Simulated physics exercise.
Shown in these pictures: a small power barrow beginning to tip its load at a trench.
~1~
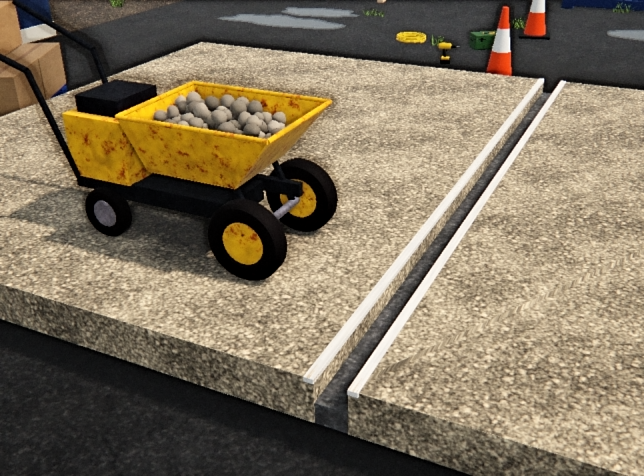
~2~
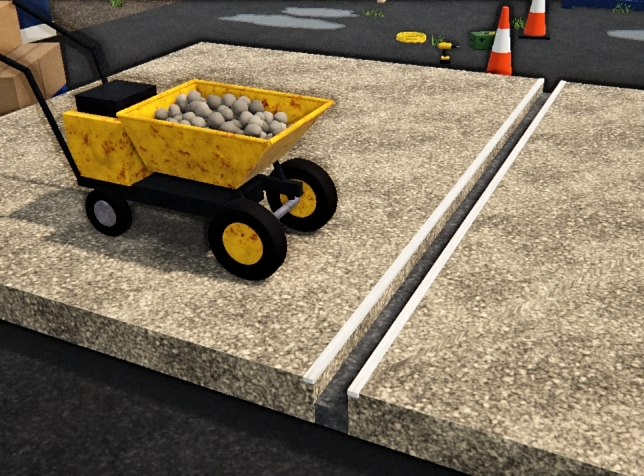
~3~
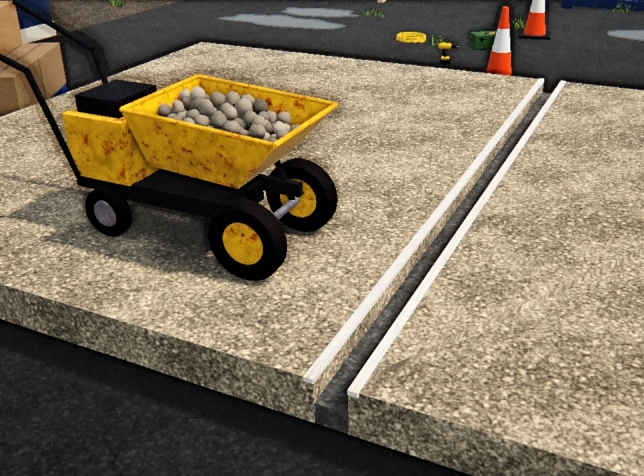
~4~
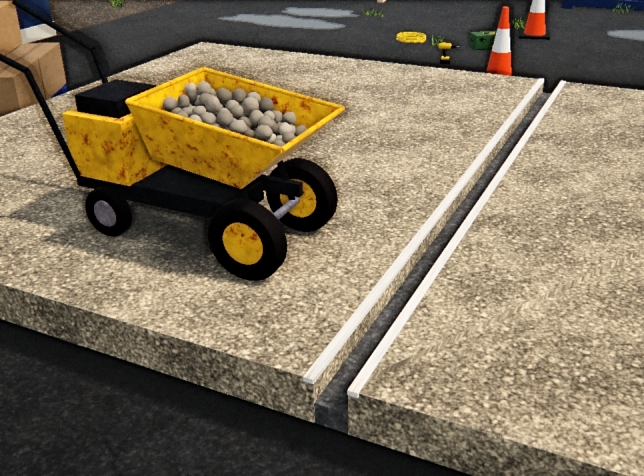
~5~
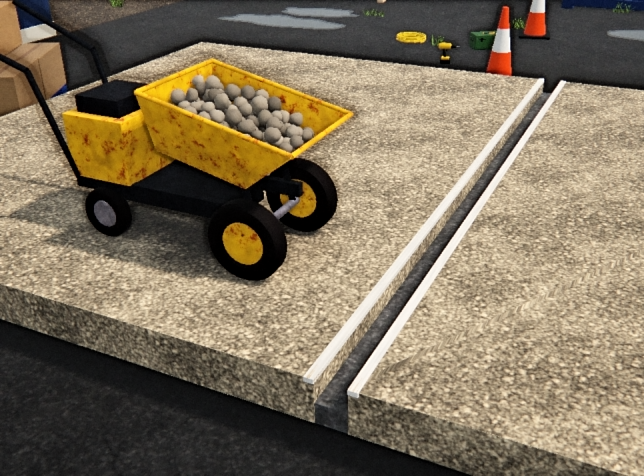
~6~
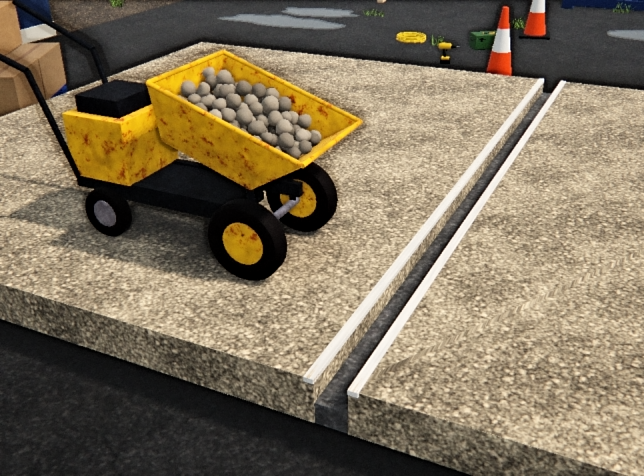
A pale, gravelly slab beside dark asphalt is seen from above at an angle, with the view staying still throughout. A yellow, rust-marked power barrow with black wheels holds rounded grey stones at left, while a narrow white-edged trench crosses the slab to its right, beyond which stand orange-and-white cones. The barrow stays in place as its skip gradually tilts forward, its lip moving right and downward.
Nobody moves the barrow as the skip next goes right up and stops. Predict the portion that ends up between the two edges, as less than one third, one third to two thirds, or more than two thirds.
Between the edges: One third to two thirds.
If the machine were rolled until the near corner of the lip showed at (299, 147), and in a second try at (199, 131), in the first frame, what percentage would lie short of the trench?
0 % and 70 %, in that order.
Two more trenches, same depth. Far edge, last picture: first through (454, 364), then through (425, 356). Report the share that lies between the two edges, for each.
For the first it's 90 per cent, for the second 80 per cent.
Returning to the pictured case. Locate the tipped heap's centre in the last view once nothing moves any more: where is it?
Near (413, 277), more or less.
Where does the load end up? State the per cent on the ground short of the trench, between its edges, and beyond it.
Roughly short 15 per cent, between 45 per cent, beyond 35 per cent.
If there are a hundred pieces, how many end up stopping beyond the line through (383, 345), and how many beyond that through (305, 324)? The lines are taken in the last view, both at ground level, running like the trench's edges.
Result, first then second: 30 %, 100 %.
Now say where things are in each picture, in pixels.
In the first picture, lip of the skip at (268, 142), level; top of the load at (213, 120), river pebbles; first edge of the trench at (343, 334); far edge at (384, 345), the trench under half as wide as the skip, and about as deep as wide.
In the second picture, lip of the skip at (270, 143), level; top of the load at (214, 120).
In the third picture, lip of the skip at (275, 146), tipped barely; top of the load at (218, 118).
In the fourth picture, lip of the skip at (282, 150), tipped a little; top of the load at (215, 110).
In the fifth picture, lip of the skip at (292, 157), tipped a little; top of the load at (223, 106).
In the sixth picture, lip of the skip at (302, 166), tipped clearly; top of the load at (220, 93); first edge of the trench at (343, 334); far edge at (384, 345).
Soon, skip tipped steeply; all in the skip.
A while on, skip tipped steeply; most in the skip; a stray few short of the trench; a small part in or heaped over the trench; a stray few beyond it; a small part falling.
Towards the end, skip tipped right over; about a quarter in the skip; a small part short of the trench; about half in or heaped over the trench; about a third beyond it.
Finally, skip tipped right over; a small part in the skip; a small part short of the trench; about half in or heaped over the trench; about a third beyond it.
